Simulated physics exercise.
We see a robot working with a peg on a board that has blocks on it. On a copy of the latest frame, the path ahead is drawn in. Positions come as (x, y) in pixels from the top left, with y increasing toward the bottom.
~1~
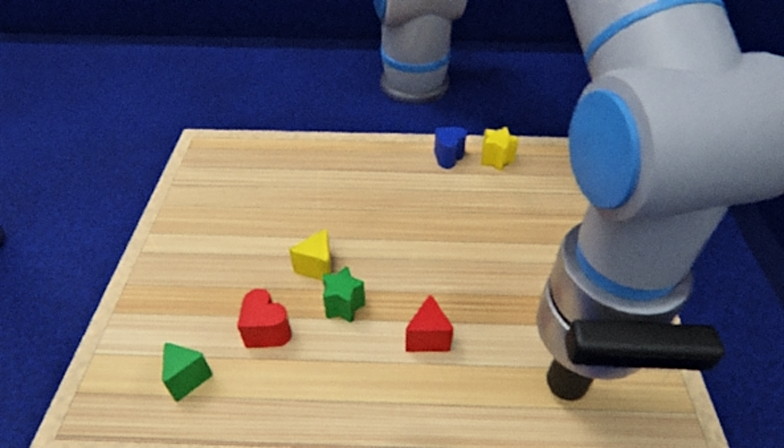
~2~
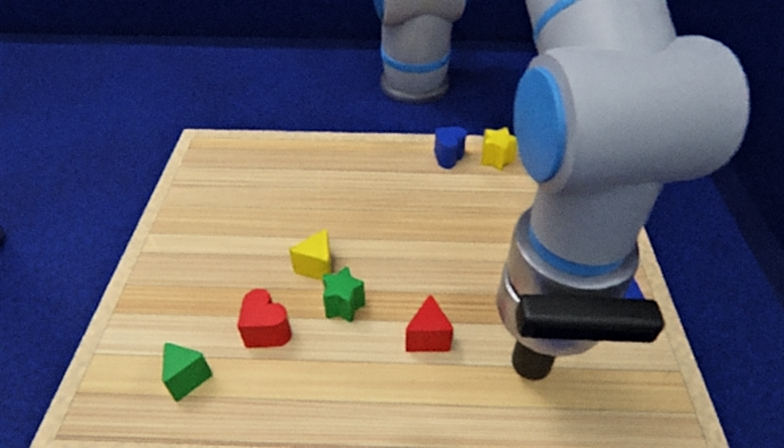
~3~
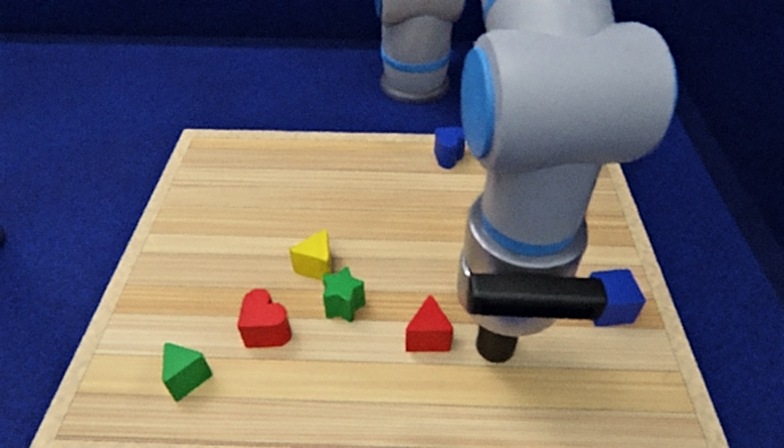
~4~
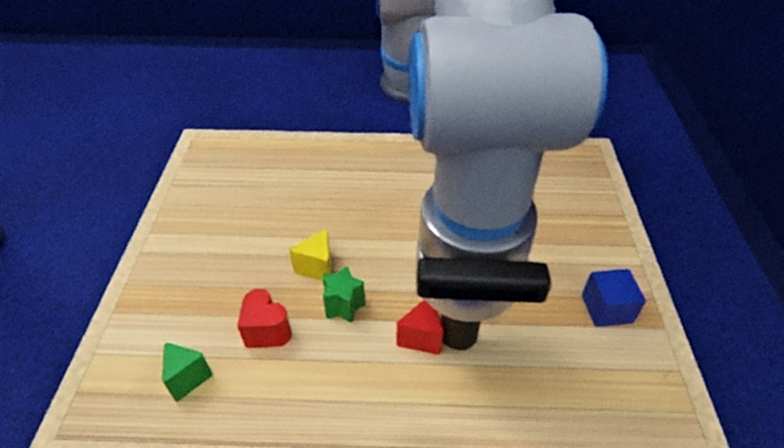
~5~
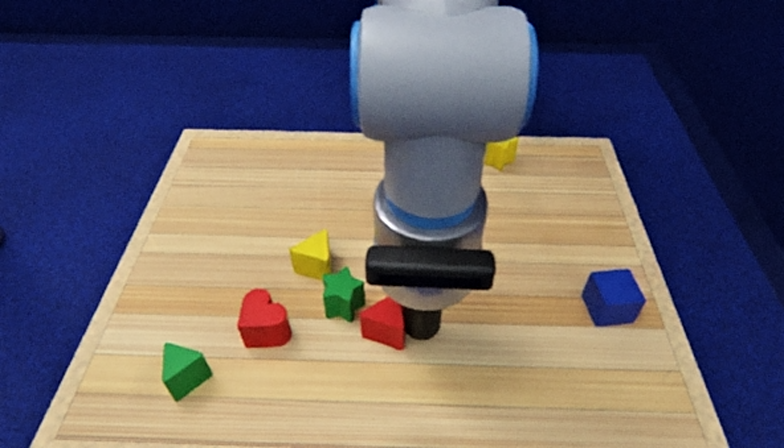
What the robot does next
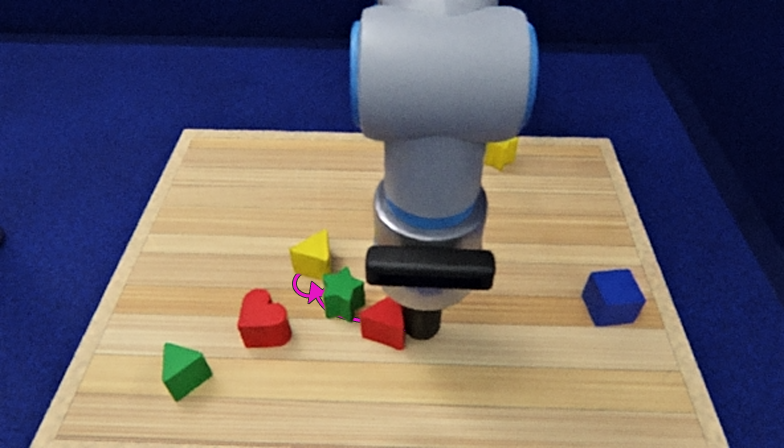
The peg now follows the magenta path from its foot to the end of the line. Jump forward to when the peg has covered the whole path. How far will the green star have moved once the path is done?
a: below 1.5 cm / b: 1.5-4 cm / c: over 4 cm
c
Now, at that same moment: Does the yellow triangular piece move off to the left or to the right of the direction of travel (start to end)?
Well, taking the path from its start to its end as straight ahead, the yellow triangular piece moves to the right.
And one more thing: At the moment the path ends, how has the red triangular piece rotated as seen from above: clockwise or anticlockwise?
Looking down: Anticlockwise.
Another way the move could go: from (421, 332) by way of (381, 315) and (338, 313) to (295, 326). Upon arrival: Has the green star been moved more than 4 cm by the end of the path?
Yes, I think so.
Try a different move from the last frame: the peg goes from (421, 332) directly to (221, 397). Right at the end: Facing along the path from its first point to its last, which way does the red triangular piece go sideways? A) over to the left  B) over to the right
The answer is B.
The drawn path runs from (421, 332) through (375, 323) and (332, 312) to (312, 282).
What follows on the original path. One third of the way, peg at (375, 315); green star at (332, 280), turned 25° clockwise; red triangular piece at (340, 308).
Two thirds of the way, peg at (330, 304); green star at (301, 268), turned 45° clockwise; red triangular piece at (301, 310), turned 50° anticlockwise.
At the end, peg at (310, 274); red heart block not moved; yellow triangular piece at (315, 235); green star at (275, 250); red triangular piece at (301, 310), turned 50° anticlockwise.
